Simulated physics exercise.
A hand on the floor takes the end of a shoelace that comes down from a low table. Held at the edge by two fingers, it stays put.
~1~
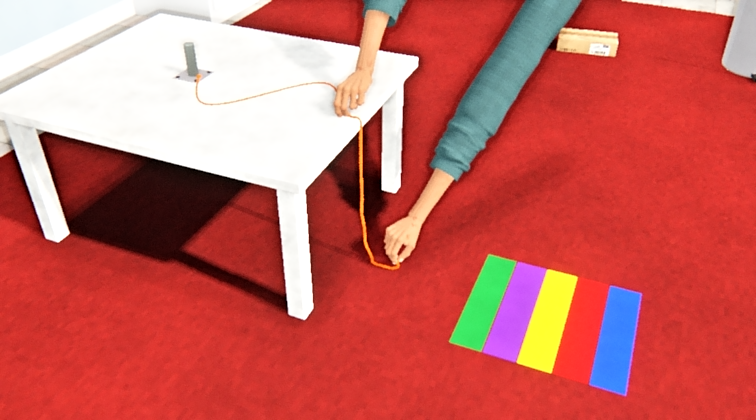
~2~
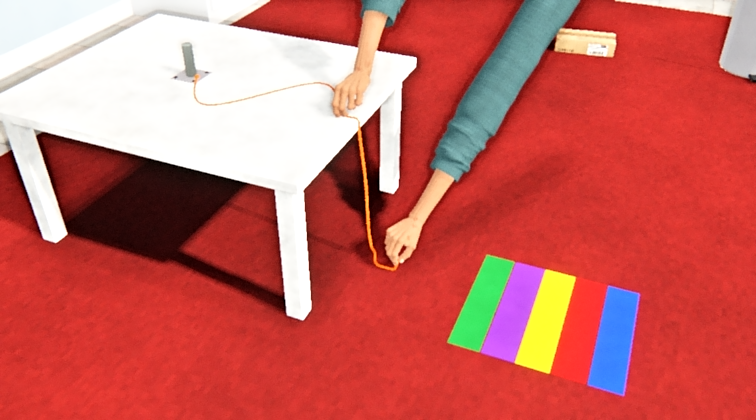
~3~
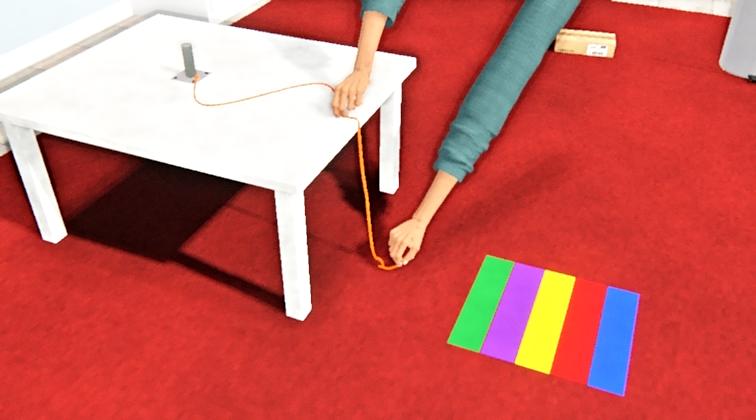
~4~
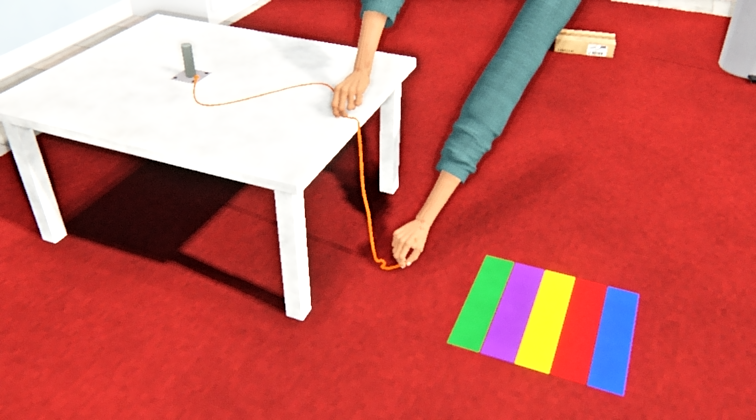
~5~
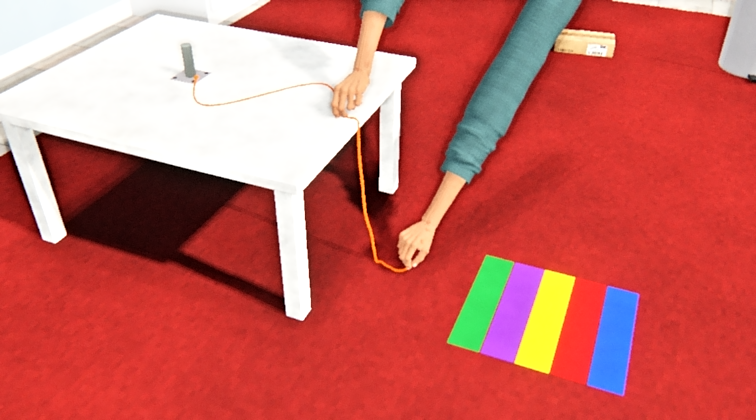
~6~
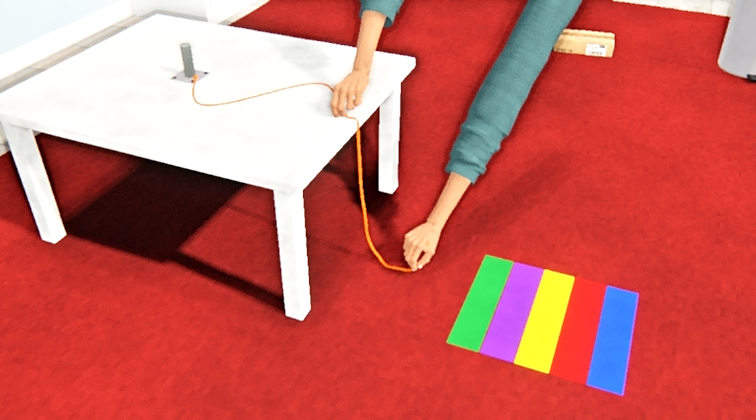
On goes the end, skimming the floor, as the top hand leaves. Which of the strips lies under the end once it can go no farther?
The blue one.
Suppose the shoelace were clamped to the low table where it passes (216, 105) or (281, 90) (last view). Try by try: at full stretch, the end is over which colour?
It would be red; yellow.
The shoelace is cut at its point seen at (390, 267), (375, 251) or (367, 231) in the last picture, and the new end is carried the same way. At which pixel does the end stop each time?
Roughly (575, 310), (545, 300), (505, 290).
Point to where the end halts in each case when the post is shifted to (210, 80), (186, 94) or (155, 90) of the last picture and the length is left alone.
Roughly (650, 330), (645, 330) and (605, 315).
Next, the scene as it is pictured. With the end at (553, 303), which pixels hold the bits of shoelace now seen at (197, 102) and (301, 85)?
(247, 86) and (342, 111).
Early on, end near (553, 303); over yellow.
Midway, end near (595, 315); over red.
At the end of the slack, end near (620, 321); over blue. It halts on the blue strip.
